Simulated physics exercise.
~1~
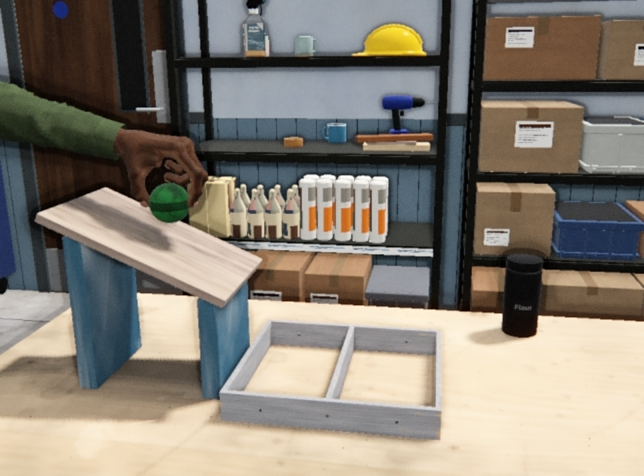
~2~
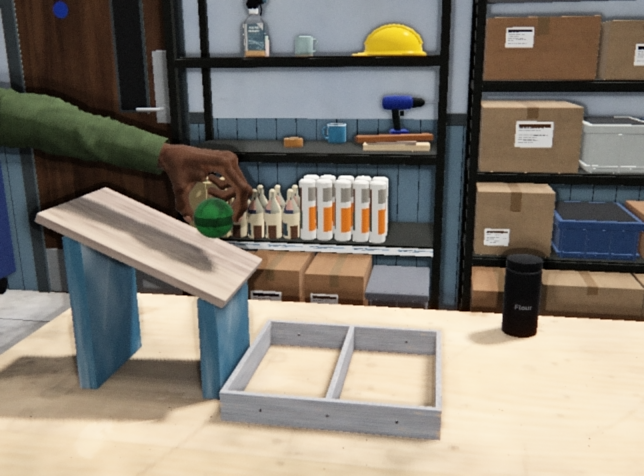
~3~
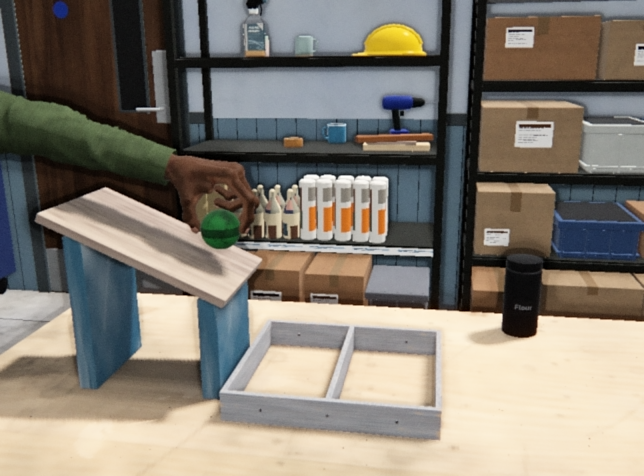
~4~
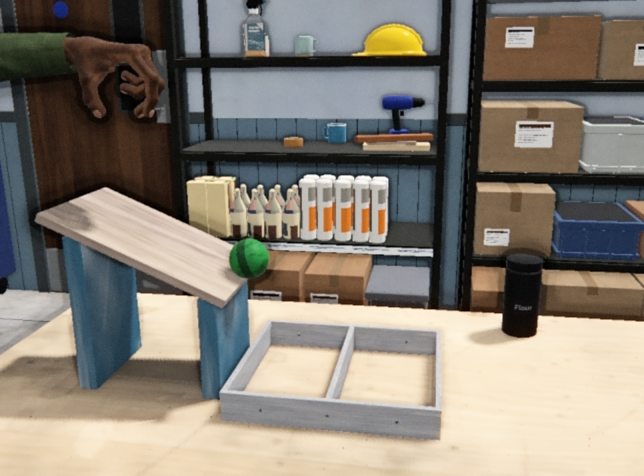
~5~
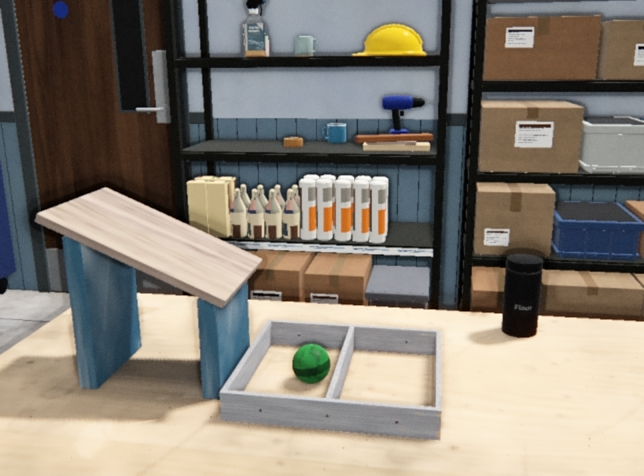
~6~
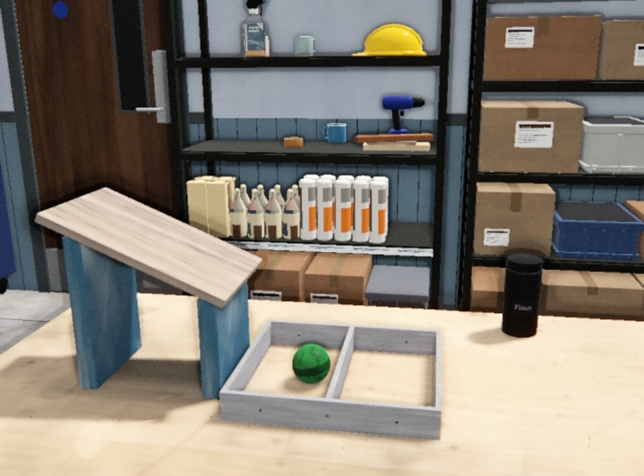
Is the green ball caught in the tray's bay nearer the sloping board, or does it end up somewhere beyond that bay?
The green ball is caught in the bay nearer the board. It comes off the low end of the board and is resting in that bay at the end.
